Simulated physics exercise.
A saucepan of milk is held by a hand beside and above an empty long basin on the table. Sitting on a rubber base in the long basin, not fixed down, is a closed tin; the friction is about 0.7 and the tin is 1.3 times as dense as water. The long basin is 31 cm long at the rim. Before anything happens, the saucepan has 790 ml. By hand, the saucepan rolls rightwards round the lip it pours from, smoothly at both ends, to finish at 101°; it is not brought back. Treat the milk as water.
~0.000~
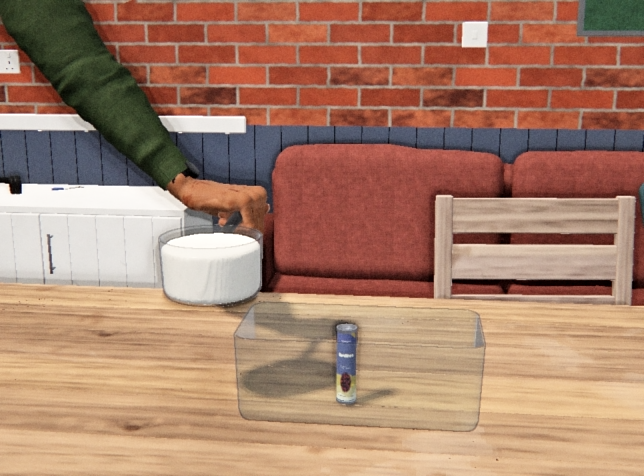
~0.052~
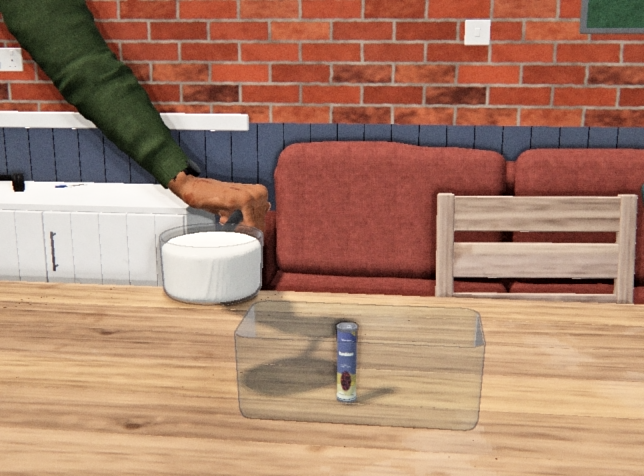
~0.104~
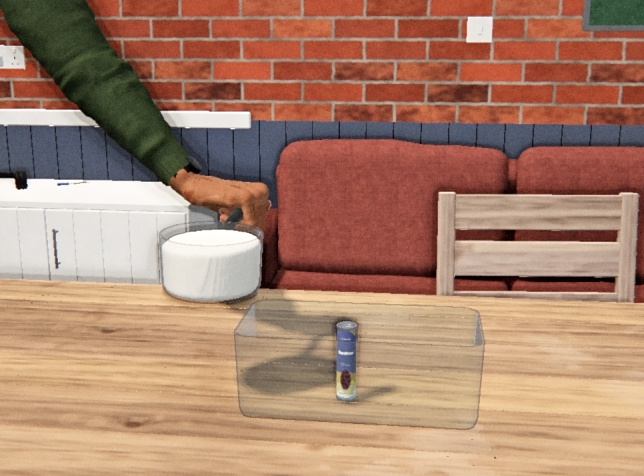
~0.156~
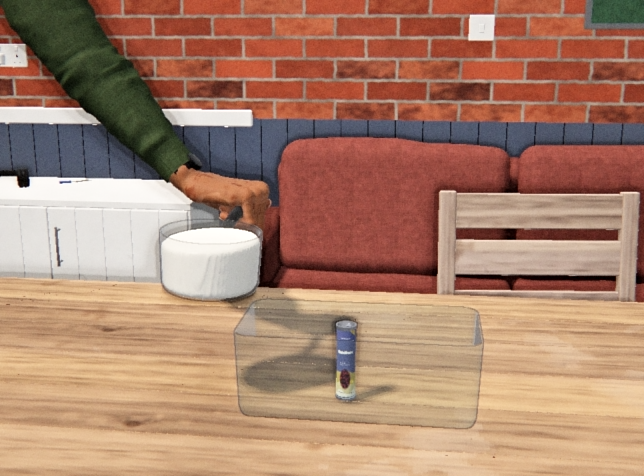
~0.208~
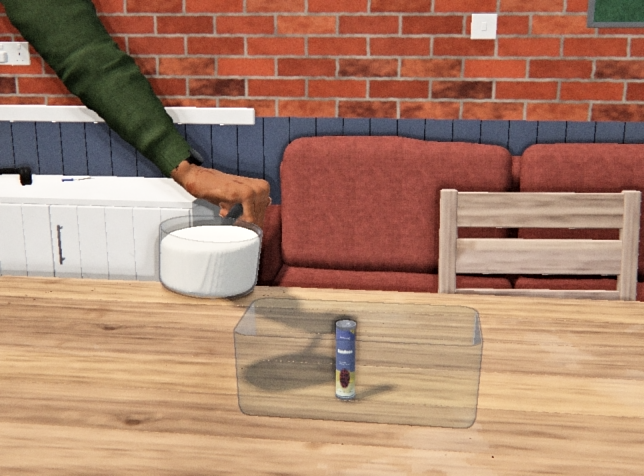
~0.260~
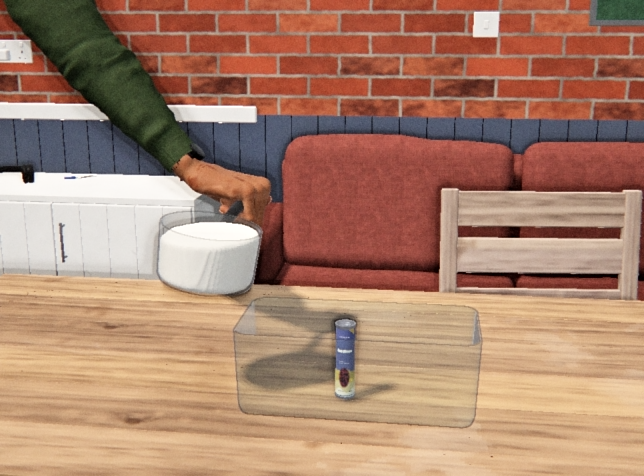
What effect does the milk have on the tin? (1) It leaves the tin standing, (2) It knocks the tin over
Option 2: It knocks the tin over.
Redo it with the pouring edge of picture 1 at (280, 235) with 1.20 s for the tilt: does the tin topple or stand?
Result: Tin tipped over.
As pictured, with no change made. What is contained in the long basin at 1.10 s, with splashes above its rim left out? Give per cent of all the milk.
I'd put it at roughly 66 per cent.
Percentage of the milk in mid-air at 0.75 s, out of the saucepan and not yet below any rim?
Roughly 22 percent.
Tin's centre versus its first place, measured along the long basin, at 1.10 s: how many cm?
Roughly 1 cm.
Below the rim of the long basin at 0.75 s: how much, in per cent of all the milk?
I reckon close to 8 percent of it.
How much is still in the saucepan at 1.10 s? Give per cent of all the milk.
What remains is about 16 percent of it all.
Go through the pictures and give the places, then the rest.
In the first picture, tilt 0°; pouring edge (261, 239); surface from (165, 243) to (260, 246); the long basin's rim runs from (244, 320) to (481, 330); the tin's top is at (347, 331).
In the second picture, tilt 0°; pouring edge (261, 238); surface from (166, 242) to (260, 244).
In the third picture, tilt 1°; pouring edge (261, 237); surface from (166, 240) to (260, 242).
In the fourth picture, tilt 3°; pouring edge (260, 237); surface from (166, 238) to (260, 241).
In the fifth picture, tilt 6°; pouring edge (260, 236); surface from (165, 236) to (259, 238).
In the sixth picture, tilt 9°; pouring edge (260, 236); surface from (165, 232) to (259, 236).
Then, 0.75 s in, the tilt is 57° and 69 per cent is still to pour; the tin stands where it began.
Then, 1.10 s in, the tilt is 91° and 16 per cent is still to pour; the tin leans 15°.
Then, 1.48 s in, the tilt is 101° and 1 per cent is still to pour; the tin lies on its side.
Then, 1.88 s in, the tilt is 101° and 0 per cent is still to pour; the tin lies on its side.
Finally, the tin lies on its side.
